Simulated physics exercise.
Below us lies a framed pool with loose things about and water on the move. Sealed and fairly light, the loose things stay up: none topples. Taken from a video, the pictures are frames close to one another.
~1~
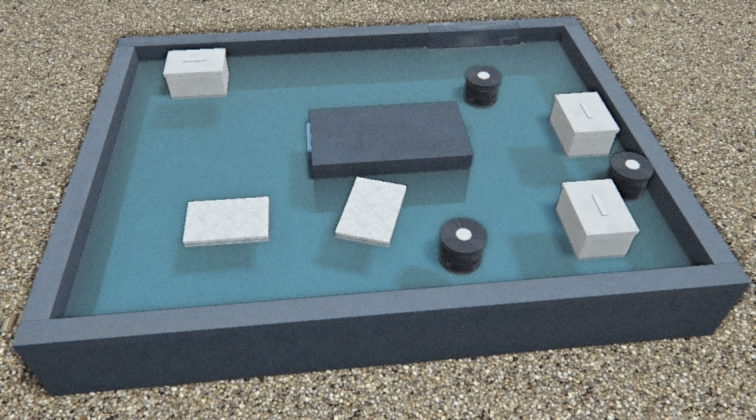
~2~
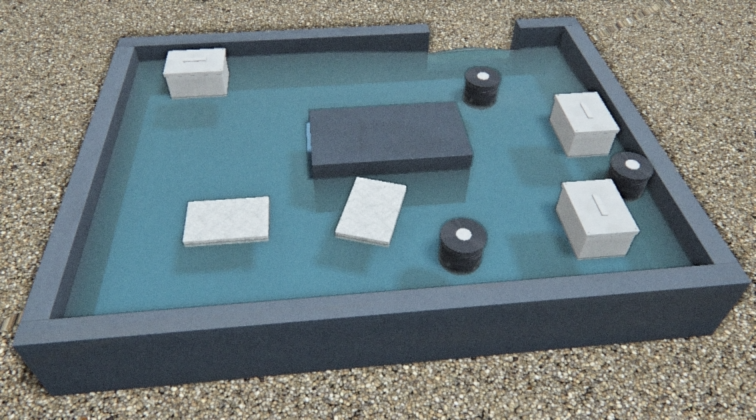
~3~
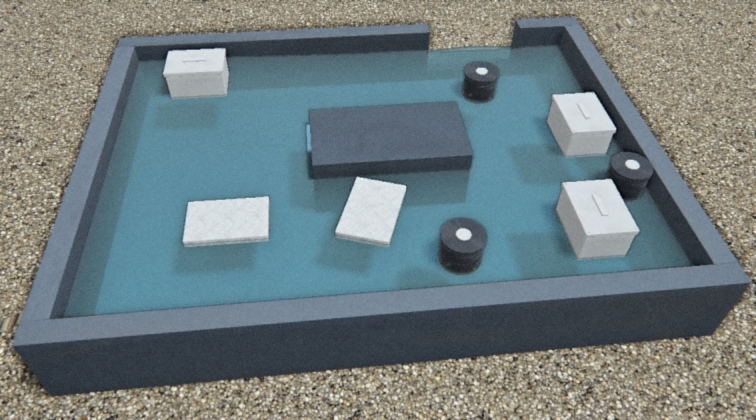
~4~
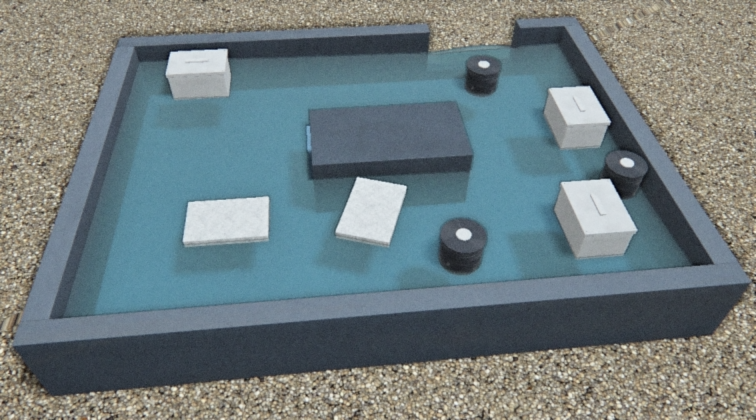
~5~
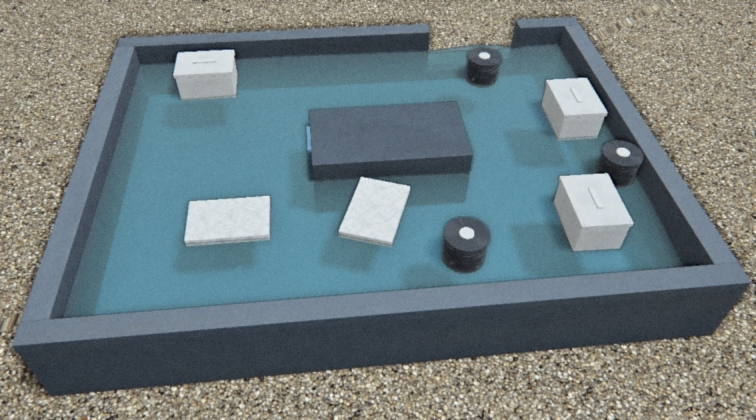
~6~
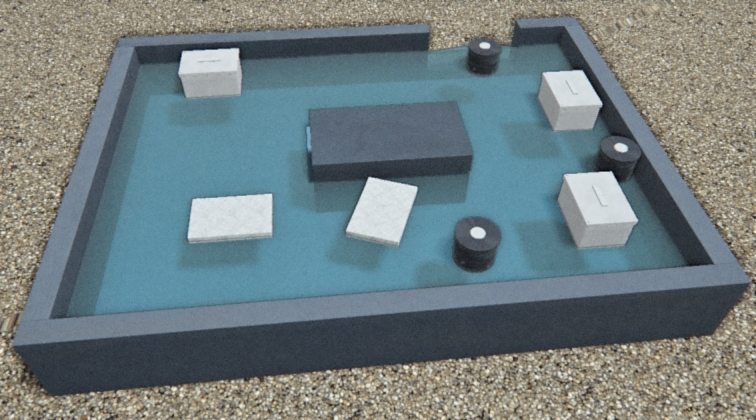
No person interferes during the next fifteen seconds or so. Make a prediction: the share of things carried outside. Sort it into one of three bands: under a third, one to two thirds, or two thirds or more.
It falls in the middle band, one to two thirds.
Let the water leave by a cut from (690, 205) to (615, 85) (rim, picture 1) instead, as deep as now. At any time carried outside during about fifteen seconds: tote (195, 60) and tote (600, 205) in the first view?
First object: Never leaves; second object: Carried off.
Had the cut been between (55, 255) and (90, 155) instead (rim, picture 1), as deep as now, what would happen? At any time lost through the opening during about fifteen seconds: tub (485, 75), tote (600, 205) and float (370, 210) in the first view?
Taken in turn, the first item is held back, the second is held back and the last is flushed away.
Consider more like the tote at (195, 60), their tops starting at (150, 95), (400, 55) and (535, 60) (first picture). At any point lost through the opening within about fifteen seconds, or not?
In order: Never leaves, leaves the room, leaves the room.
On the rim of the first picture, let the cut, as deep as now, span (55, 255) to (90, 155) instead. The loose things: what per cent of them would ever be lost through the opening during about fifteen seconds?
It works out to some 40 in a hundred.
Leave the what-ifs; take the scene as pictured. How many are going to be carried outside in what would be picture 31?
I reckon 2.
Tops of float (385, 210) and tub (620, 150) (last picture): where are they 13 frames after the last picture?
I'd say close to (435, 207) and close to (588, 104).
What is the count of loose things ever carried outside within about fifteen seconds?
The count is 3.
A moment on, 1 of 8 are out; 7 afloat.
Next, 1 of 8 are out; 7 afloat.
Later, 2 of 8 are out; 6 afloat.
In the end, 3 of 8 are out; 5 afloat.
